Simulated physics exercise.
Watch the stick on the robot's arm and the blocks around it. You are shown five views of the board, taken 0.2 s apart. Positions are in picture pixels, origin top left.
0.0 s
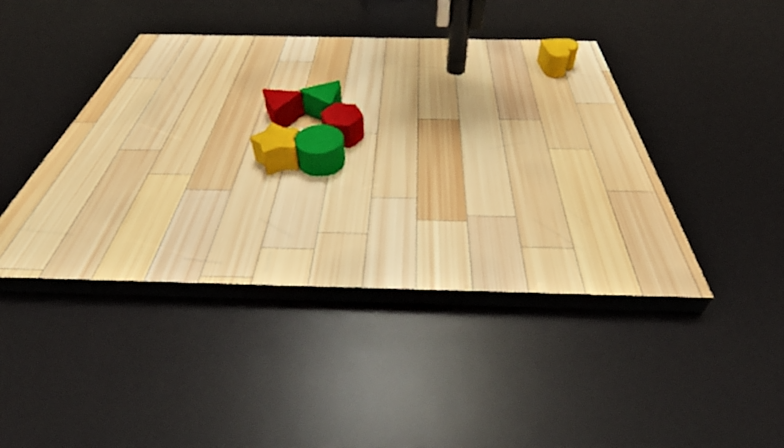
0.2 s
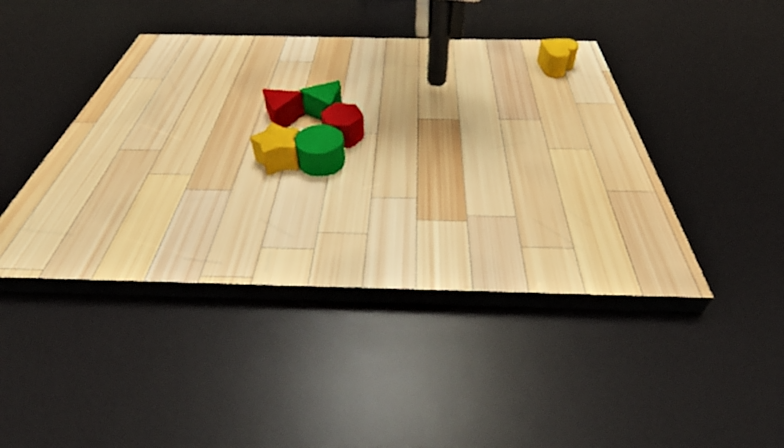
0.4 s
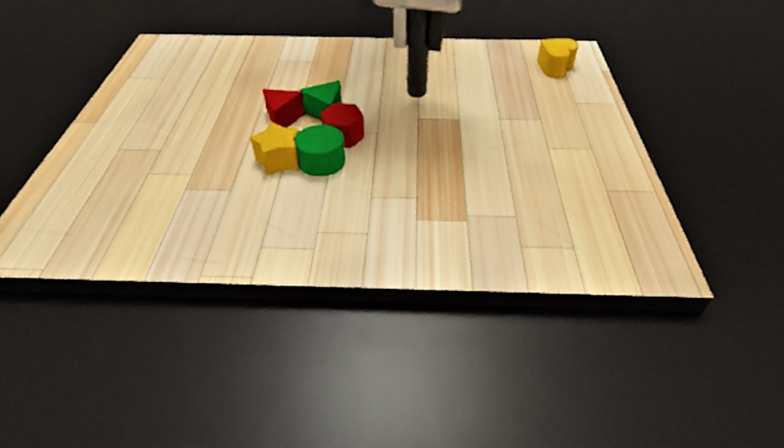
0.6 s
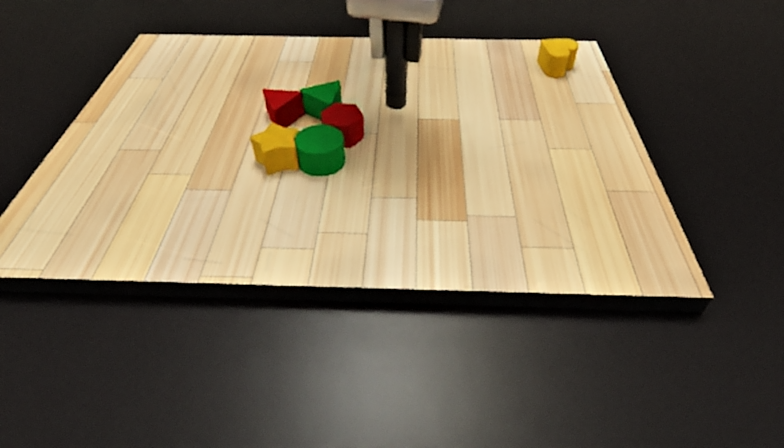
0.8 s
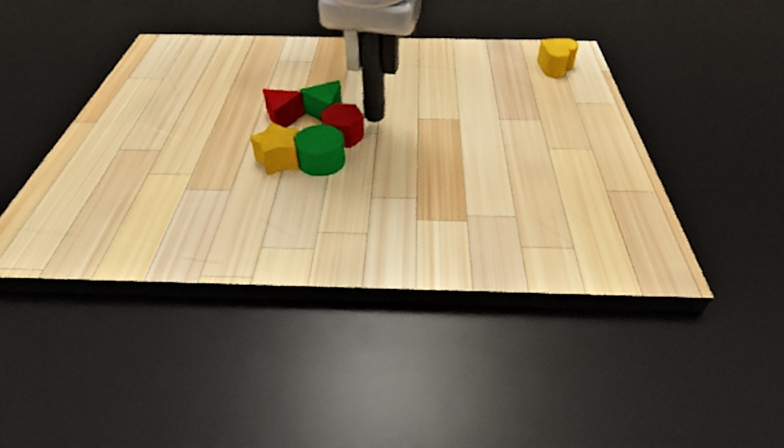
A robot arm's dark stick moves steadily left and toward the viewer over a pale wooden board on a black surface, seen from above at an angle by a still camera. Left of centre sit a yellow star, a green round block, a red hexagonal block, and red and green triangular pieces, with another yellow block at upper right. The stick nears the red hexagonal block's right side while all the blocks stay still.
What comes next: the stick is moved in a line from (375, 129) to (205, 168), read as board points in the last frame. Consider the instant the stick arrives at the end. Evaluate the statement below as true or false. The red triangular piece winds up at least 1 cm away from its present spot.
False.
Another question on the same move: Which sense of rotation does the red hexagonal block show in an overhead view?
Looking down: Clockwise.
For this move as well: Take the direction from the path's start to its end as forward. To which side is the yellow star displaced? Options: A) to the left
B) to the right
(A)
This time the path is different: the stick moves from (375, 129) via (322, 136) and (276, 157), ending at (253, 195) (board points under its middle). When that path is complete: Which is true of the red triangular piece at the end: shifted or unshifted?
Once the path is done, it remains where it sat before.
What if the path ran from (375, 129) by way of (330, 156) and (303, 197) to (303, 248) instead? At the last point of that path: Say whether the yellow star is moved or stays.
Somewhere new.
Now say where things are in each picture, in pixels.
In the first frame, tip of the stick at (456, 71), middles of tops, yellow star at (276, 137), red triangular piece at (279, 97), green cylinder at (319, 138), red hexagonal block at (342, 114).
In the second frame, stick at (437, 82), nothing pushed.
In the third frame, stick at (417, 93), nothing pushed.
In the fourth frame, stick at (396, 105), nothing pushed.
In the fifth frame, stick at (375, 117), yellow star at (276, 137), red triangular piece at (279, 97), green cylinder at (319, 138), red hexagonal block at (342, 114).
On the path given first. One third of the way, stick at (319, 130); yellow star at (260, 142); green cylinder at (309, 148); red hexagonal block at (287, 122).
Two thirds of the way, stick at (262, 143); yellow star at (233, 153), turned 25° anticlockwise; green cylinder at (309, 148); red hexagonal block at (230, 128), turned 40° clockwise.
At the end, stick at (201, 156); yellow star at (210, 165), turned 100° anticlockwise; red triangular piece unmoved; green cylinder at (309, 148); red hexagonal block at (198, 126), turned 90° clockwise.
